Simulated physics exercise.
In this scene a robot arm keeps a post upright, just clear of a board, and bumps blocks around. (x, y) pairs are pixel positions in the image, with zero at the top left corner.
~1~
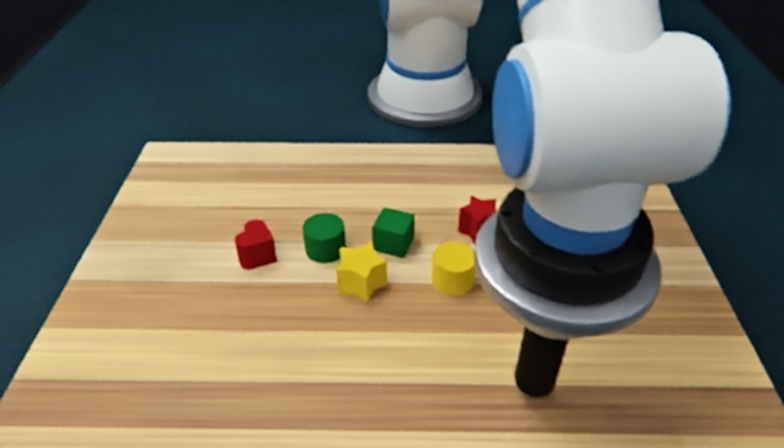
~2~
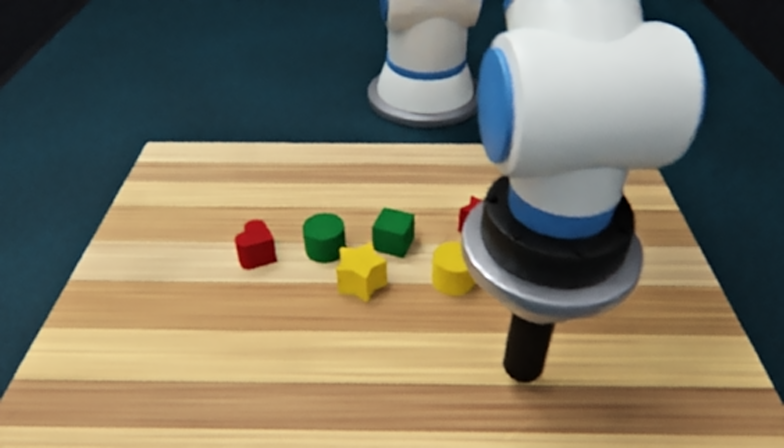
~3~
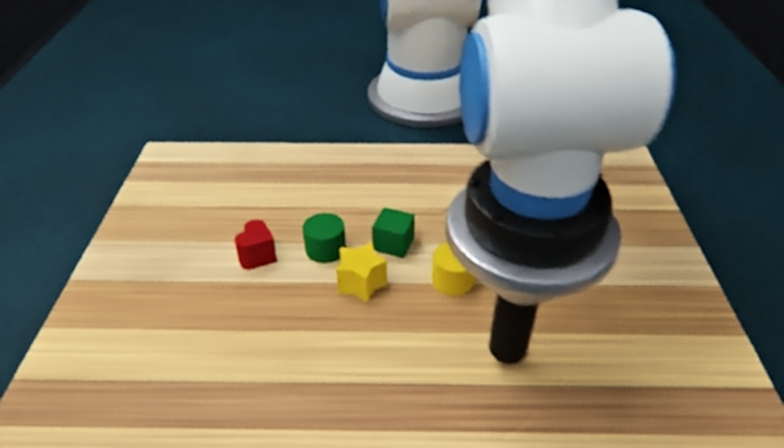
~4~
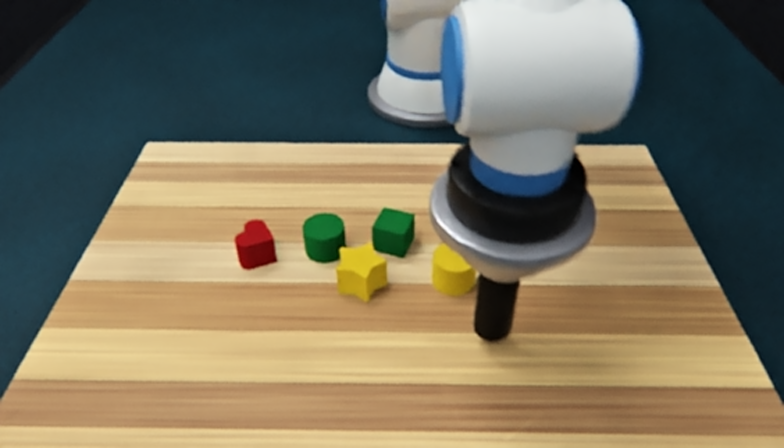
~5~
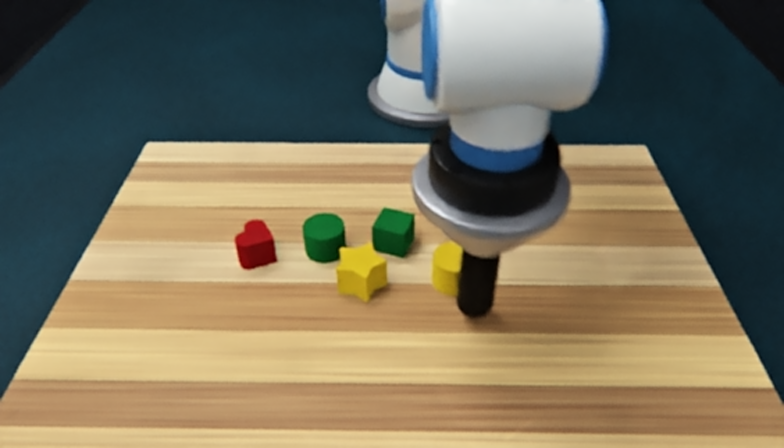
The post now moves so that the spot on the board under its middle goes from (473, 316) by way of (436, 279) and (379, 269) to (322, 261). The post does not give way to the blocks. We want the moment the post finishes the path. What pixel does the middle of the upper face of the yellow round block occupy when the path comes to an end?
In the picture, it is at (432, 226).
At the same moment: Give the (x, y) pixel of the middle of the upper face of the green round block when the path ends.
The centre of its top face lies at (303, 216).
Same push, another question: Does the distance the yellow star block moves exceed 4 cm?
My answer is no.
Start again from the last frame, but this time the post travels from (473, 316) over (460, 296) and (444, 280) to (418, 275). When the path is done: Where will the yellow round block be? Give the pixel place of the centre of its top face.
It should be at about (435, 227).
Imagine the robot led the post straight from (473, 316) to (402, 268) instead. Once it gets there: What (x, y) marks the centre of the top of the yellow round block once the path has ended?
It will end up at (443, 235).
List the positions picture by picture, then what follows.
The first picture shows post's lower end (534, 382); green round block (323, 225); yellow star block (360, 259); green square block (394, 220); yellow round block (455, 256).
The second picture shows post (522, 368); blocks still.
The third picture shows post (508, 350); blocks still.
The fourth picture shows post (492, 329); blocks still.
The fifth picture shows post (475, 305); green round block (323, 225); yellow star block (360, 259); green square block (394, 220); yellow round block (455, 256).
The first path, step by step. One third of the way, post (436, 268); yellow round block (434, 228).
Two thirds of the way, post (378, 259); yellow star block (349, 261); yellow round block (432, 226).
At the end, post (321, 251); green round block (303, 216); yellow star block (329, 265), turned 55° anticlockwise; green square block still; yellow round block (432, 226).
